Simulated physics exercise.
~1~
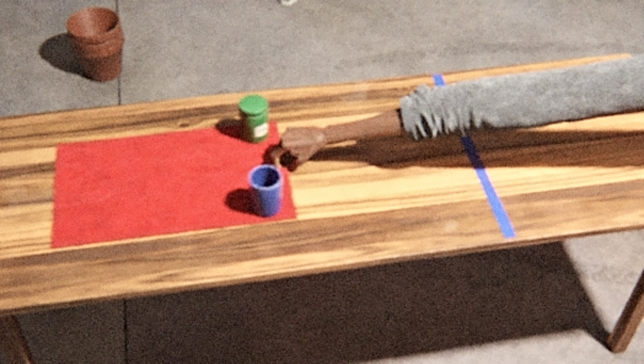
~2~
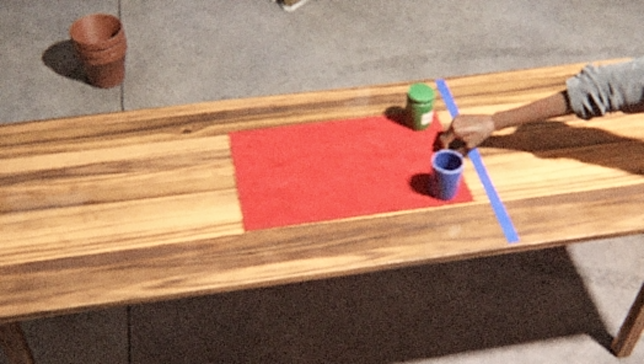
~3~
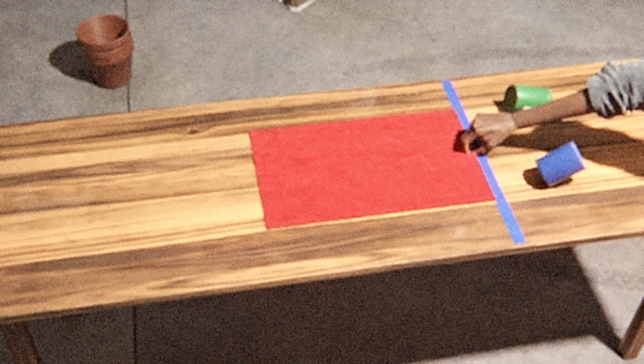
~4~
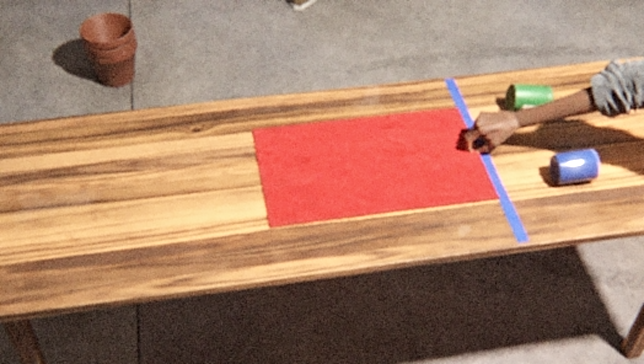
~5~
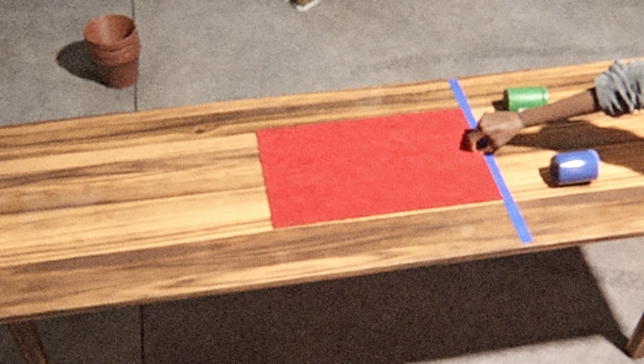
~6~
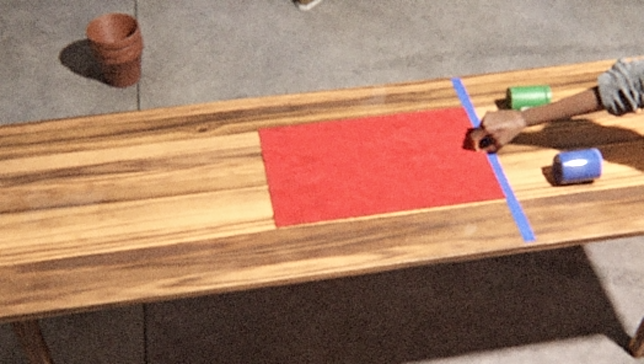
A red cloth slides right across a striped wooden table, pulled by a hand at its leading edge, with a blue mug and a green jar standing upright near that edge. The hand draws it toward a strip of blue tape while both objects ride along. At the tape the cloth stops, but the mug and jar carry on past its edge. The jar drops onto its side beyond the tape as the mug tips over. The cloth and hand stay at the tape, with both objects lying toppled on the bare wood to the right.
